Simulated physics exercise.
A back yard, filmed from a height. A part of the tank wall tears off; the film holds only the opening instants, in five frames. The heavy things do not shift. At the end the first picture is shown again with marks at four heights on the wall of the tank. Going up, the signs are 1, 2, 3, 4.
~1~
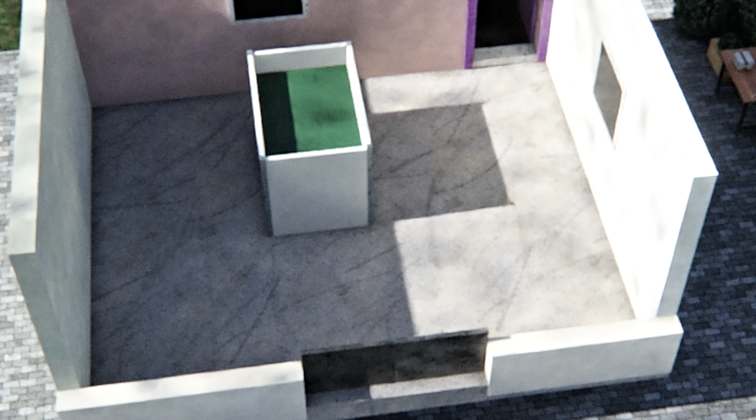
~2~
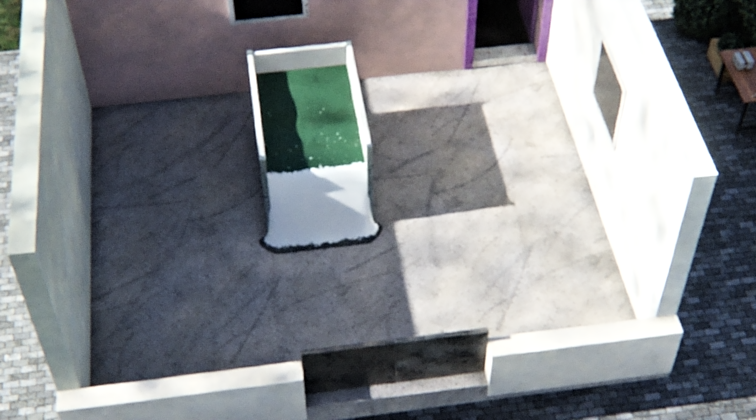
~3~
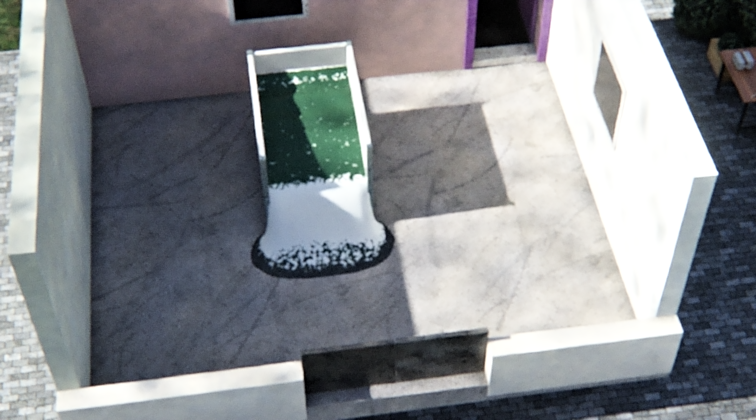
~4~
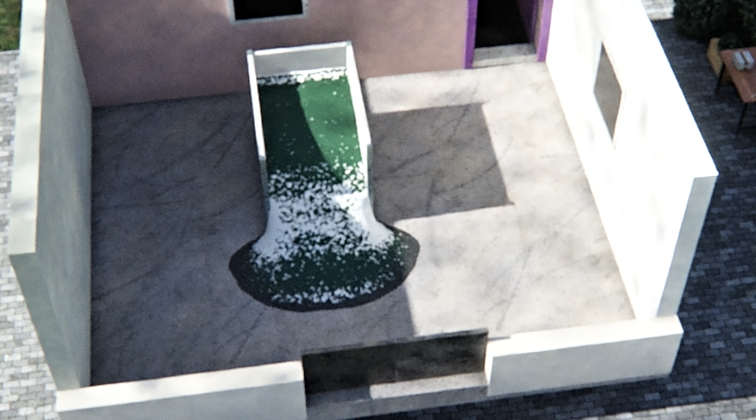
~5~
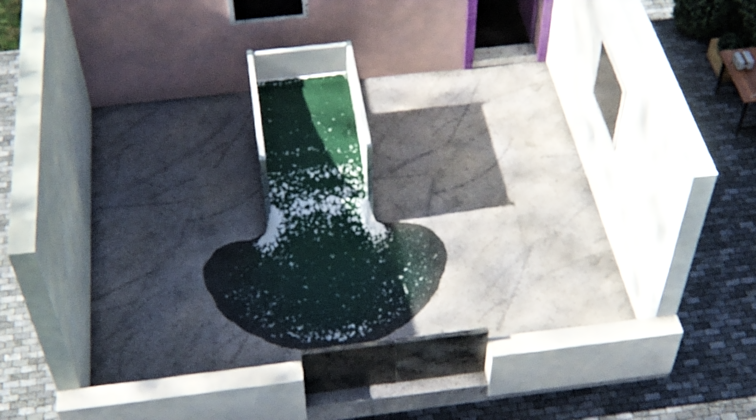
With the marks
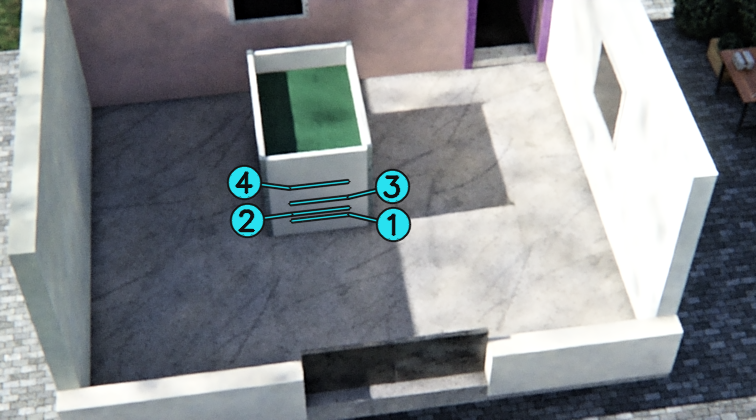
In a walled back yard seen from above, the front of a white tank of green water gave way, and the water poured out white and foamy, then spread in a widening dark pool across the ground.
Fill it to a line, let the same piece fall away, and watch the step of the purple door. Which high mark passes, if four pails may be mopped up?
4 will do.
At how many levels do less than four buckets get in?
All four.
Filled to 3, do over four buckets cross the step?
No, that is safe.
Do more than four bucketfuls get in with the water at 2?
No, that is safe.
On the marked copy, 1 at (320, 217); 2 at (320, 211); 3 at (319, 200); 4 at (318, 184); from the bottom up 1, 2, 3, 4.
With 1, nothing gets over.
With 2, nothing gets over.
With 3, nothing gets over.
With 4, a bucket or two gets in.
